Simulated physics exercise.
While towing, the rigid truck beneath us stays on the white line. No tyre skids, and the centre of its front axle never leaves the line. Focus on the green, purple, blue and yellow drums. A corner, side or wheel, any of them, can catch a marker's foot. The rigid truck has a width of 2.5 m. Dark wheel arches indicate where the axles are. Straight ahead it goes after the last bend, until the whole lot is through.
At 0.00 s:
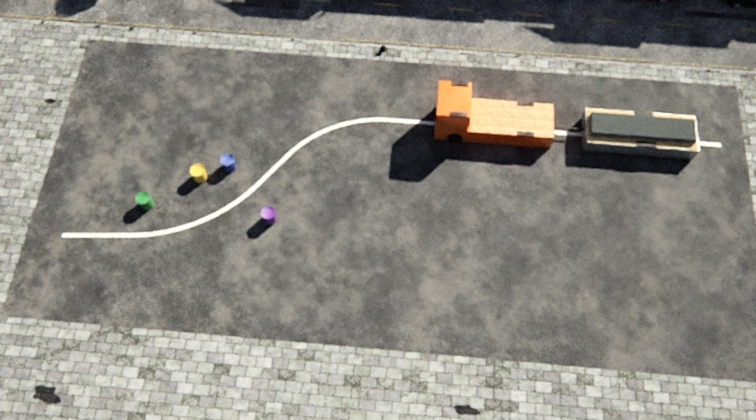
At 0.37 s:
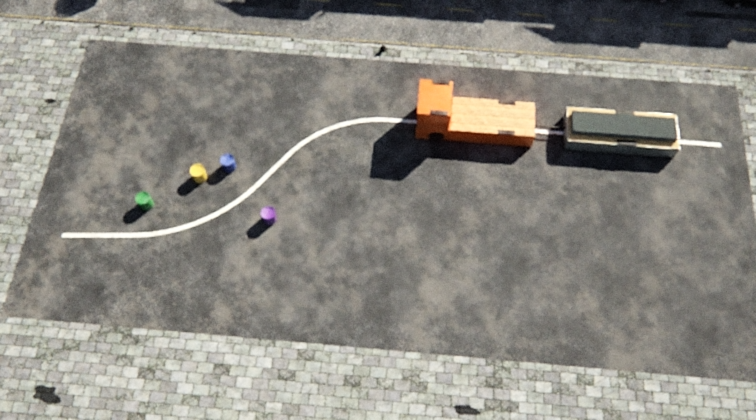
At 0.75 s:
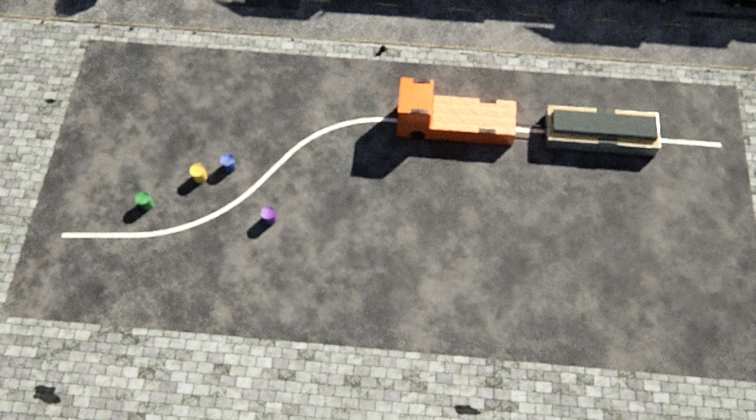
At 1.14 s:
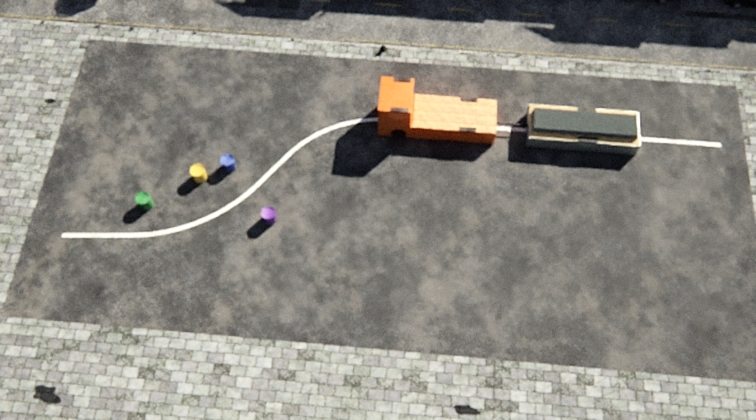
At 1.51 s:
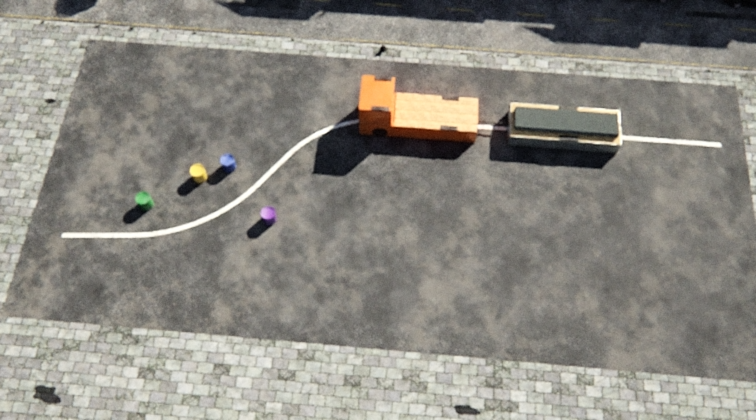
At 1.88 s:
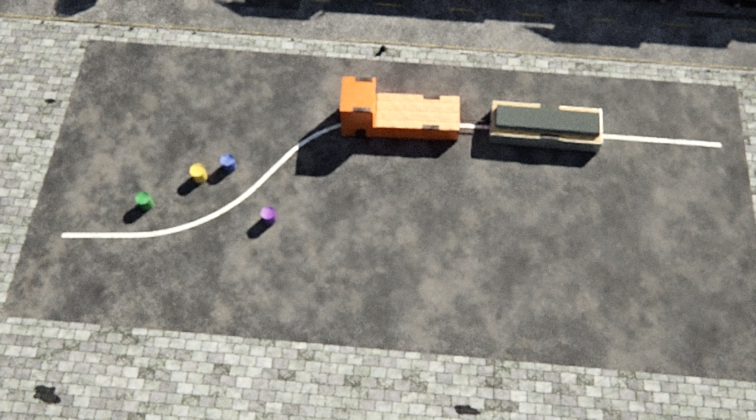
Orange truck towing a dark-topped trailer moving slowly left along a white line on dark pavement, with small coloured markers standing beyond.
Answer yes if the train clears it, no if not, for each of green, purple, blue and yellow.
Green: No, purple: Yes, blue: Yes, yellow: Yes.
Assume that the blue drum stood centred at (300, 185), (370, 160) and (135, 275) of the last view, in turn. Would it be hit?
First struck, second struck, third clear.
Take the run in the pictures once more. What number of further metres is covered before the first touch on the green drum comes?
Contact happens once about 16.5 m more has been driven.
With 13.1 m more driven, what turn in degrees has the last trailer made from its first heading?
Compared with the start, the last trailer heads some 30° away.
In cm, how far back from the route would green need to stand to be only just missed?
For green, it's 80.
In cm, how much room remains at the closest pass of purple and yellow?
Purple 40 and yellow 30.
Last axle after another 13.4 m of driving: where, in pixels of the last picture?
Roughly at (355, 135).
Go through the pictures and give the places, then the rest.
In the first frame, nose (439, 112); last axle (645, 129); still straight; green (145, 202), purple (269, 216), blue (228, 164), yellow (199, 174); 1 trailer.
In the second frame, nose (420, 111); last axle (626, 128); still straight.
In the third frame, nose (401, 110); last axle (607, 126); still straight.
In the fourth frame, nose (382, 108); last axle (588, 125); still straight.
In the fifth frame, nose (364, 107); last axle (569, 123); still straight.
In the sixth frame, nose (345, 108); last axle (550, 122); turned 2°; green (145, 202), purple (269, 216), blue (228, 164), yellow (199, 174).
By 4.4 s, the last axle is at (435, 116) of the last picture, 20 cm off the line; blue has been passed with 20 cm to spare.
By 7.3 s, the last axle is at (308, 157) of the last picture, 155 cm off the line; the rigid truck has hit green.
By 9.5 s, the last axle is at (203, 196) of the last picture, 85 cm off the line; purple has been passed with 40 cm to spare.
By 9.5 s, the last axle is at (201, 197) of the last picture, 85 cm off the line; yellow has been passed with 35 cm to spare.
By 13.3 s, the last axle is at (2, 222) of the last picture, 30 cm off the line; 1 of 4 struck in all.
